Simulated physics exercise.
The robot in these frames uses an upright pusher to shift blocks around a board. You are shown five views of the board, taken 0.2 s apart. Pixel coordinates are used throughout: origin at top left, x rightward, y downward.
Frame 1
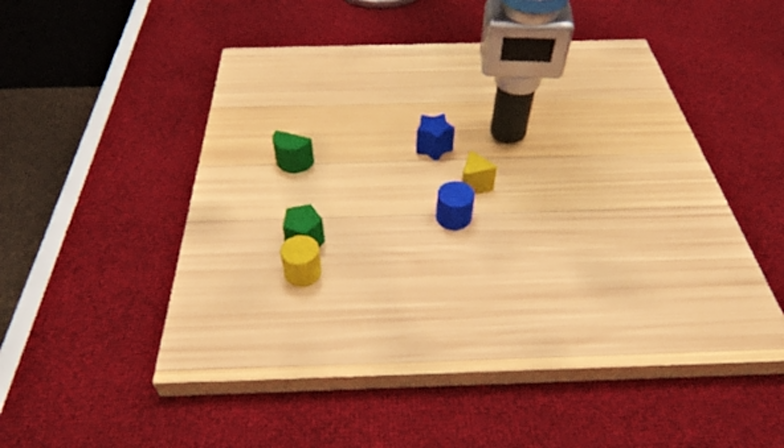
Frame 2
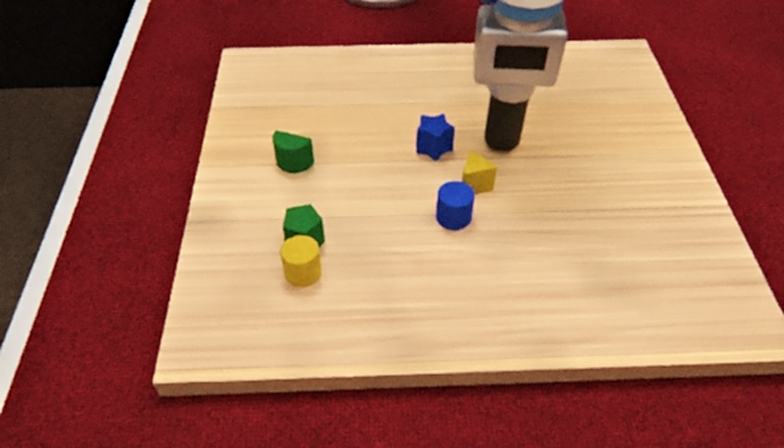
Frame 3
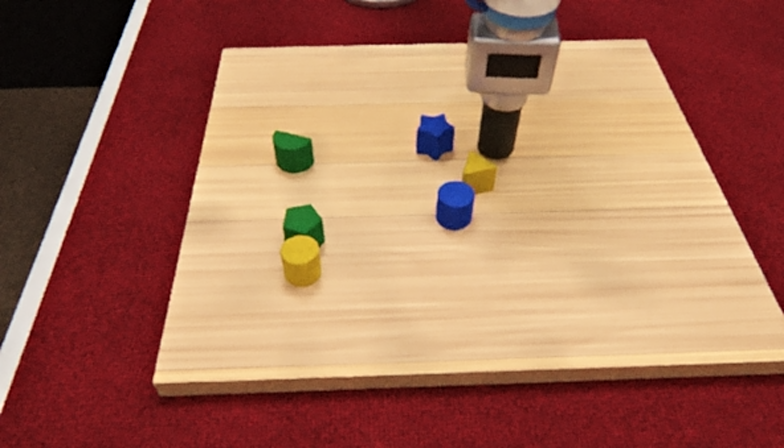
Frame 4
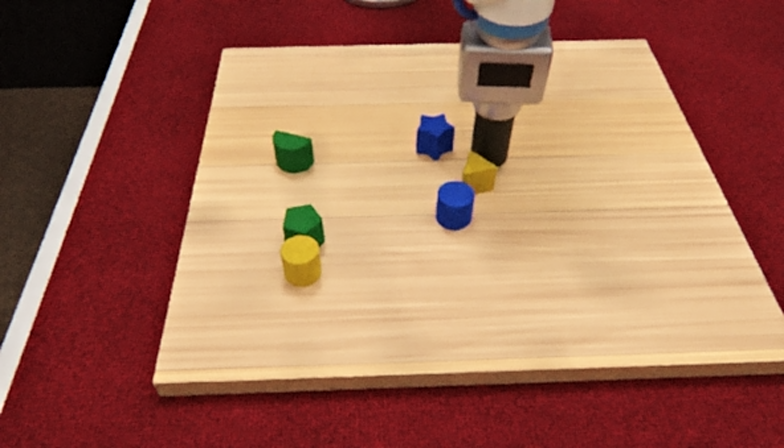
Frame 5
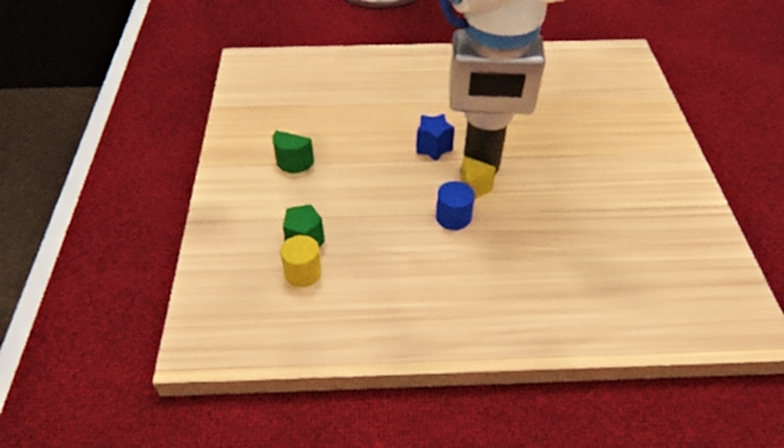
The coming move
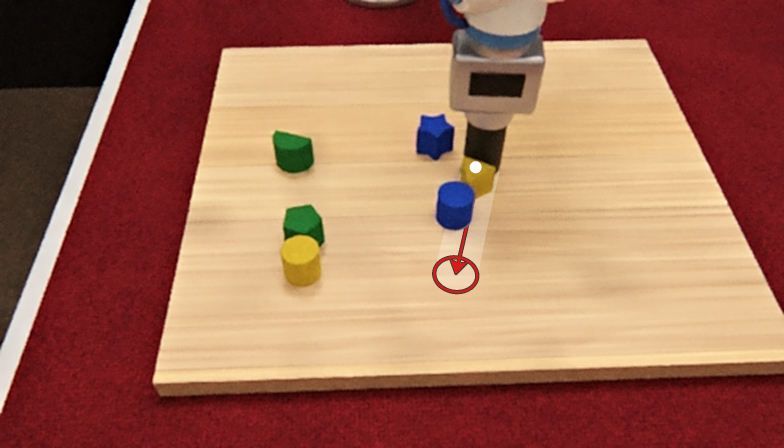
The upright pusher starts near the upper right of a wooden board, beyond a blue star block and a yellow triangular piece. It slides gradually down and to the left until it is right beside the yellow piece, while the blue, green and yellow blocks show little or no movement.
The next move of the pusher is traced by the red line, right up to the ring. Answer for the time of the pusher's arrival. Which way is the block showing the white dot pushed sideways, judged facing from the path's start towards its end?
It goes toward the left-hand side.
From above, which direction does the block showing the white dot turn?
From above, the turn goes anticlockwise.
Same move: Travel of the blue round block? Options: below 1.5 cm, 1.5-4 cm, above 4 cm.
Its displacement is above 4 cm.
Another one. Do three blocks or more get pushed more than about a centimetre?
No - that is not the case.
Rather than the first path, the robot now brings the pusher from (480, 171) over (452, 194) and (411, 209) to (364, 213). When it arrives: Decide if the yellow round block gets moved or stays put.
It stays.
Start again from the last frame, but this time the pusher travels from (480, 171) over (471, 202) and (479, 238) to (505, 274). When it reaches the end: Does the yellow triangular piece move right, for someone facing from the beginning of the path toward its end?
I expect so.
The line goes straight from (480, 171) to (456, 274); the dot is on the yellow triangular piece.
On the path given first. One third of the way, pusher at (473, 197); blue round block at (447, 208); yellow triangular piece at (477, 203), turned 25° anticlockwise.
Two thirds of the way, pusher at (465, 231); blue round block at (430, 224); yellow triangular piece at (477, 239), turned 40° anticlockwise.
At the end, pusher at (456, 269); blue star block unmoved; blue round block at (420, 231); yellow triangular piece at (484, 273), turned 75° anticlockwise.
